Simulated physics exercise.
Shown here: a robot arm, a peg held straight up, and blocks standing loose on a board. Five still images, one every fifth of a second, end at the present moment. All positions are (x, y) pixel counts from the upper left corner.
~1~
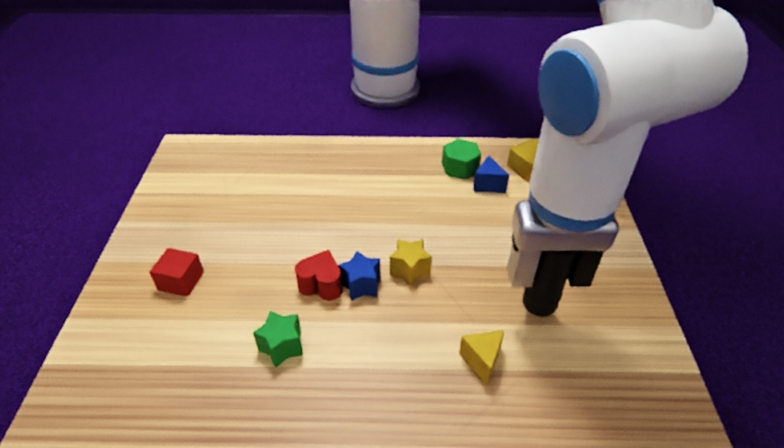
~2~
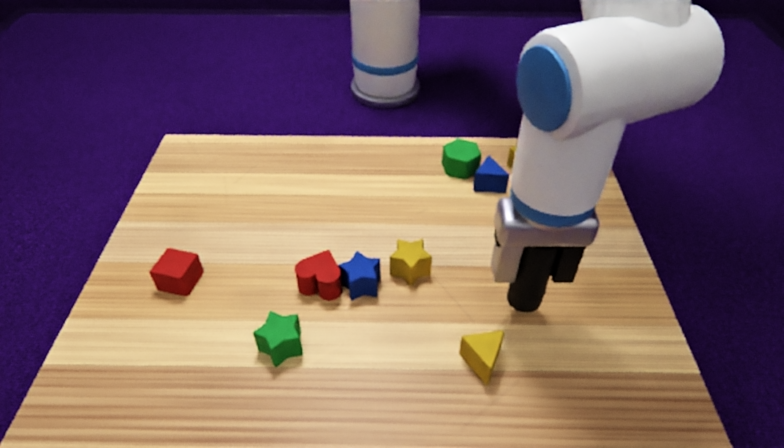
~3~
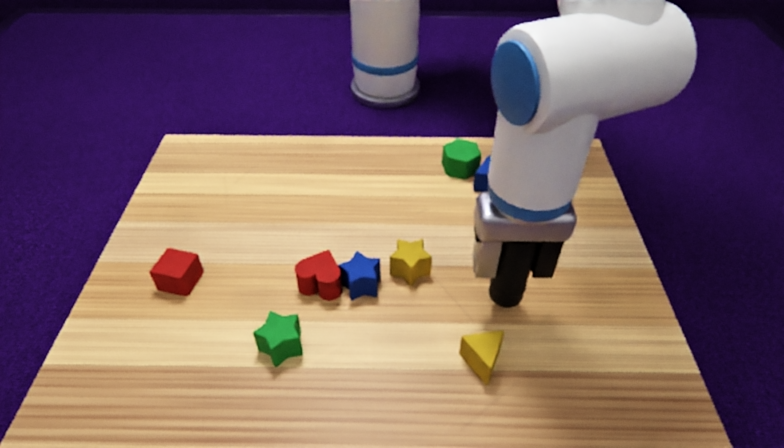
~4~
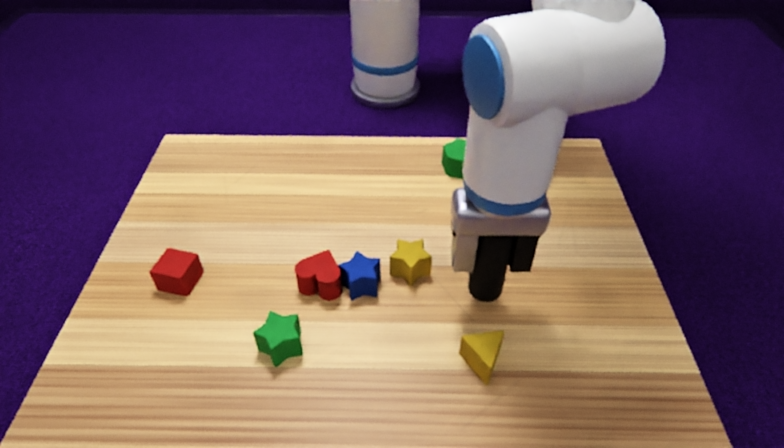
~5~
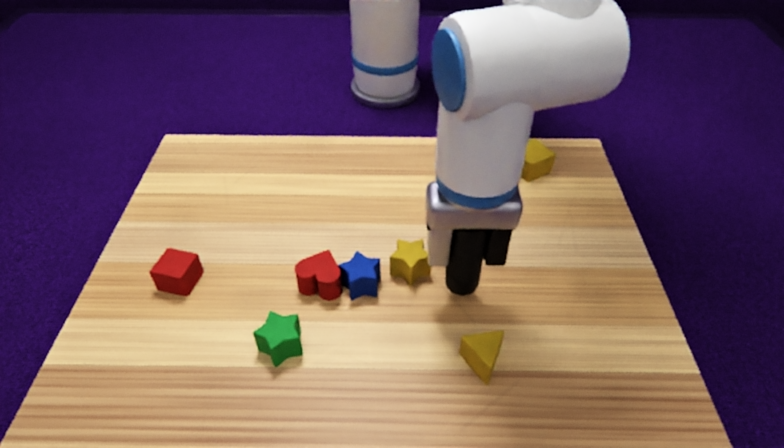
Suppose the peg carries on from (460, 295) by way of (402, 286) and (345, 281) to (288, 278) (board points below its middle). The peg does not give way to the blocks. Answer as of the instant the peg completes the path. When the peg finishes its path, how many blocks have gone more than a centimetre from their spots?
It moves three or more blocks.
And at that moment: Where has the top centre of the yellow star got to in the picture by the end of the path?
Its top middle is near (392, 243).
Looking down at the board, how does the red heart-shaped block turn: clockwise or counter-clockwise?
Top view: Counterclockwise.
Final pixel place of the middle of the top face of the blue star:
In the picture, that point is around (253, 257).
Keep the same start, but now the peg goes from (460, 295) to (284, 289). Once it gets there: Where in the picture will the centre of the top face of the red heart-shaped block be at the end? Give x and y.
At pixel (223, 252).
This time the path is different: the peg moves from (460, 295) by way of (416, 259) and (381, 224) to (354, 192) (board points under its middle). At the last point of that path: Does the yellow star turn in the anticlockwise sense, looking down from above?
In short: Yes.
The first path, step by step. One third of the way, peg (400, 274); yellow star (398, 244), turned 30° clockwise.
Two thirds of the way, peg (342, 269); red heart-shaped block (273, 267), turned 30° anticlockwise; blue star (311, 258); yellow star (392, 243), turned 55° clockwise.
At the end, peg (285, 267); green star unmoved; red heart-shaped block (215, 265), turned 30° anticlockwise; blue star (253, 257); yellow star (392, 243), turned 55° clockwise.
